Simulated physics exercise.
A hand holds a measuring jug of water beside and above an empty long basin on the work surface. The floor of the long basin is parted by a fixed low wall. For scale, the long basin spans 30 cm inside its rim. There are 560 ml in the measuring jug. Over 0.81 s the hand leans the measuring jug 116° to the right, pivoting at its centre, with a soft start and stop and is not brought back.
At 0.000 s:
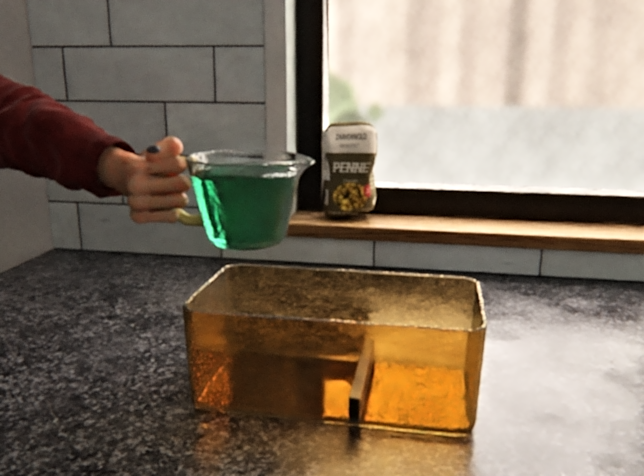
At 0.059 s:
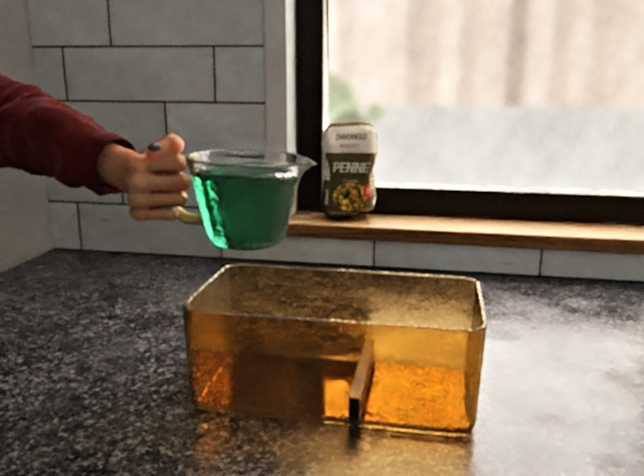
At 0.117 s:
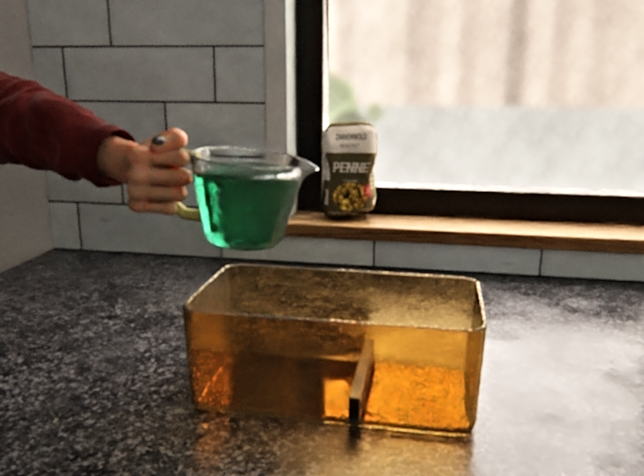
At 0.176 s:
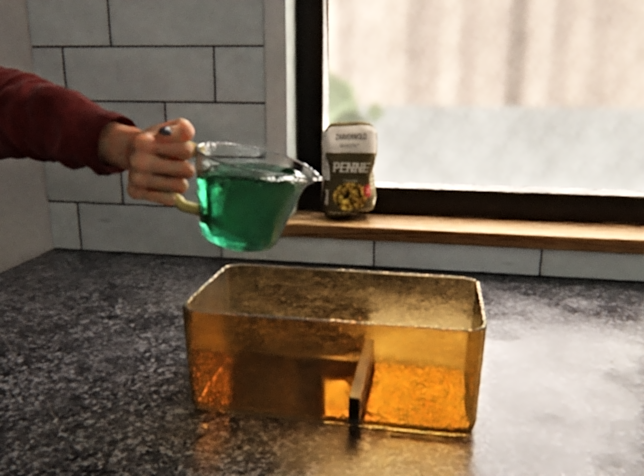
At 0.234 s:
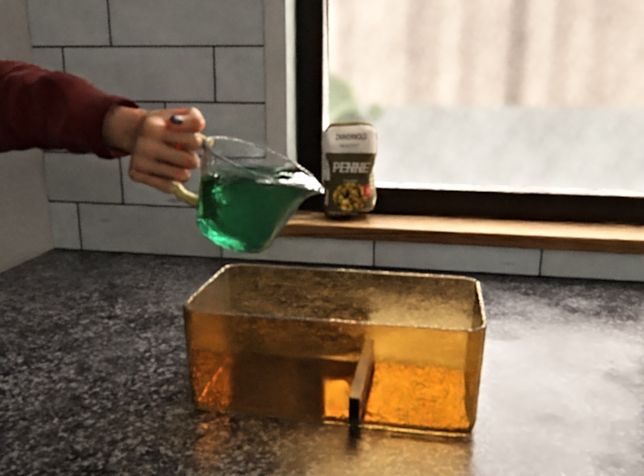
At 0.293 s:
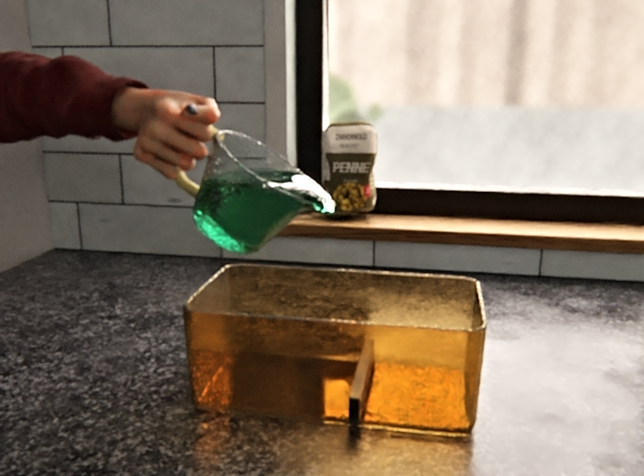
A hand holds a jug of green liquid above an amber basin and tilts it right.
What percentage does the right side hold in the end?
Roughly 35 per cent is past the wall.
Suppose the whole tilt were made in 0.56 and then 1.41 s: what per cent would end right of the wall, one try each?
In turn about 30 and 45 per cent.
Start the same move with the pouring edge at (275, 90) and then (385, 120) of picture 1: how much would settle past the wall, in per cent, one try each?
In turn about 15 and 65 per cent.
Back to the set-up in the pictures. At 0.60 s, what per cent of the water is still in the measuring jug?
Near 26 in a hundred.
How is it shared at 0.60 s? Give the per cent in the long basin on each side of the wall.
Left about 28, right about 26.
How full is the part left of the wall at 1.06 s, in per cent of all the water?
Near 64 in a hundred.
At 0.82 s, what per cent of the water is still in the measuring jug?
Near 1 in a hundred.
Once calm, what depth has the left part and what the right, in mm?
Some 14 mm on the left and 12 mm on the right.
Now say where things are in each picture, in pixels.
Tilt 0°; pouring edge (314, 161); surface from (199, 168) to (299, 171); the long basin's rim runs from (206, 286) to (481, 304); the wall's top is at (363, 366), in the first frame.
Tilt 2°; pouring edge (315, 163); surface from (200, 168) to (299, 172), in the second frame.
Tilt 6°; pouring edge (318, 169); surface from (202, 166) to (302, 174), in the third frame.
Tilt 13°; pouring edge (321, 178); surface from (205, 167) to (308, 177), in the fourth frame.
Tilt 22°; pouring edge (324, 191); surface from (209, 171) to (319, 182), in the fifth frame.
Tilt 34°; pouring edge (324, 207); surface from (208, 178) to (322, 198); 5 per cent is over the edge, in the sixth frame.
Then, 0.60 s in, the tilt is 97° and 27 per cent is still to pour, 28 is left of the wall and 26 right of it.
Then, 0.82 s in, the tilt is 116° and 1 per cent is still to pour, 65 is left of the wall and 31 right of it.
Then, 1.06 s in, the tilt is 116° and 0 per cent is still to pour, 64 is left of the wall and 34 right of it.
Then, 1.31 s in, the tilt is 116° and 0 per cent is still to pour, 64 is left of the wall and 35 right of it.
Finally, 64 per cent lies left of the wall, 35 right of it and 1 outside.
